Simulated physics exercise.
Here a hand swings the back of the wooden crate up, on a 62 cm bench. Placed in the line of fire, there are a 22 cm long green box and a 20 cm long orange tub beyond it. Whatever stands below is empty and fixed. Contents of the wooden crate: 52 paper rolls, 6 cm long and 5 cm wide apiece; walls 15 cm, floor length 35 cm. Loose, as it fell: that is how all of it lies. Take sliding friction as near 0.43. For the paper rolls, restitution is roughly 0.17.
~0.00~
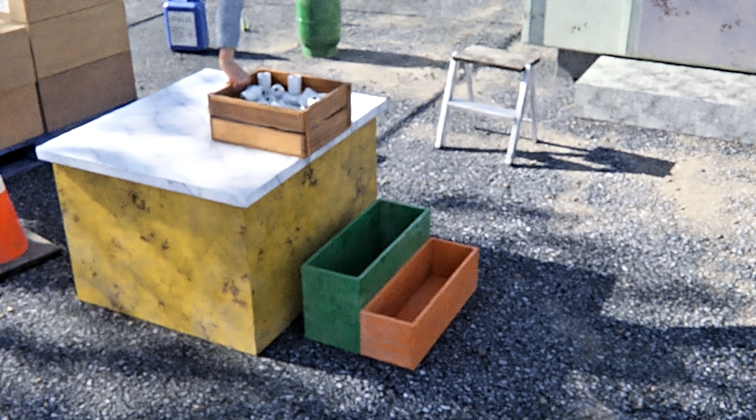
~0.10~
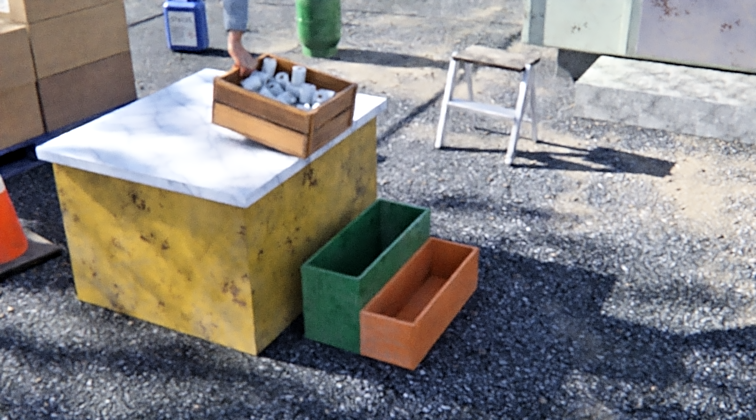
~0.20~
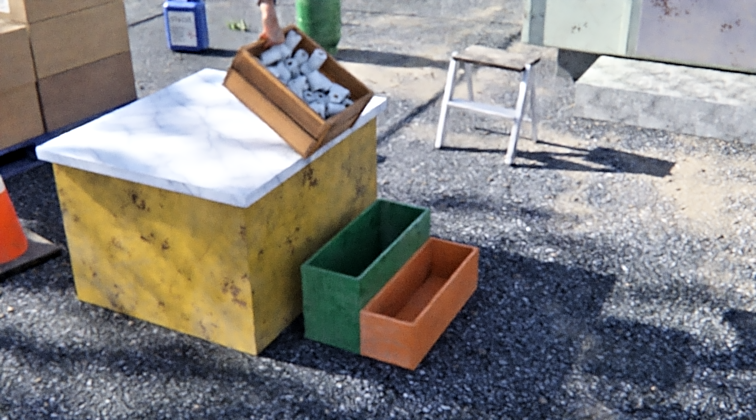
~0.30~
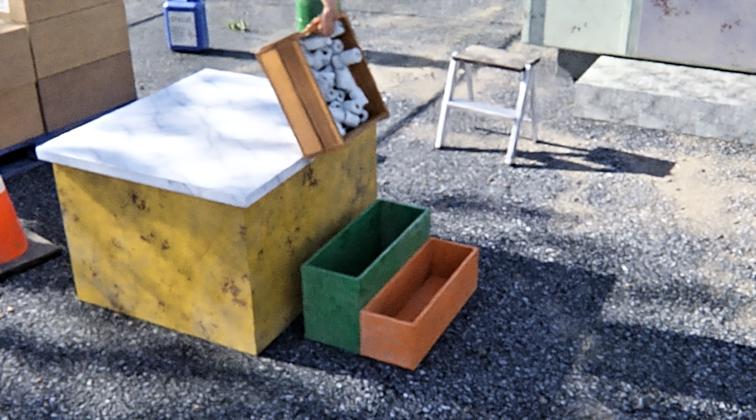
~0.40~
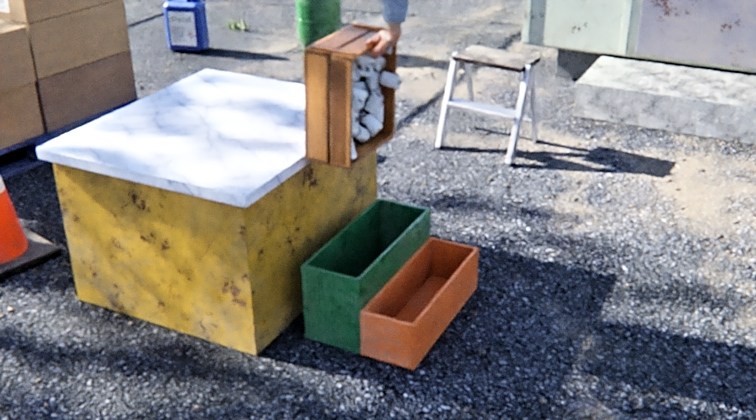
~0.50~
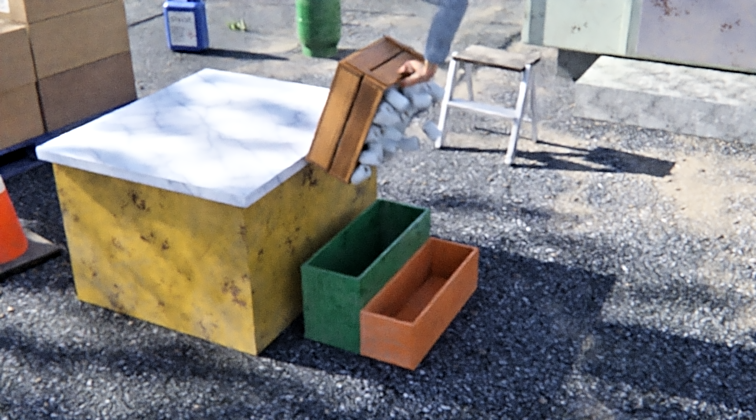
On gravel, a hand tilts a wooden crate of paper rolls steeply off a table's edge.
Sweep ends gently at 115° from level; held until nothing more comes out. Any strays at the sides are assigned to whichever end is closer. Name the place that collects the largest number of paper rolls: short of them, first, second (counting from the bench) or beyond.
The place with the most is: Beyond.
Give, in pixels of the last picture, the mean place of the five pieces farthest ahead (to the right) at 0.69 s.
Their mean place is roughly (514, 253) in the last picture.
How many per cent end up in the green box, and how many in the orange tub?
My estimate is some 0 per cent, then some 35 per cent.
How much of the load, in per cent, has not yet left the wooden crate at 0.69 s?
It comes to near 10 percent of it.
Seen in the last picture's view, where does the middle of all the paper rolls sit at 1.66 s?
(504, 338).
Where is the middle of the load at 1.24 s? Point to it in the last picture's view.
Estimated middle - around (505, 341).
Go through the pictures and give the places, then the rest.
In the first frame (we follow the rim corner now nearest the camera), wooden crate at (300, 111); orange tub at (411, 324); tilt 0°; nothing out yet.
The second frame shows wooden crate at (307, 112); tilt 10°.
The third frame shows wooden crate at (326, 121); tilt 34°.
The fourth frame shows wooden crate at (343, 142); tilt 64°.
The fifth frame shows wooden crate at (351, 166); tilt 92°.
The sixth frame shows wooden crate at (349, 181); orange tub at (411, 324); tilt 111°; 12 out, the lowest roll at (389, 152).
After 0.69 s, tilt 115°; 6 still in the wooden crate, 1 in the orange tub and 45 in the air.
After 0.92 s, tilt 115°; 2 still in the wooden crate, 11 in the orange tub, 28 on the ground beyond the orange tub and 11 in the air.
After 1.24 s, tilt 115°; 1 in the green box, 17 in the orange tub, 32 on the ground beyond the orange tub and 2 in the air.
When it is over (at 1.66 s), 1 in the green box, 19 in the orange tub and 32 on the ground beyond the orange tub.
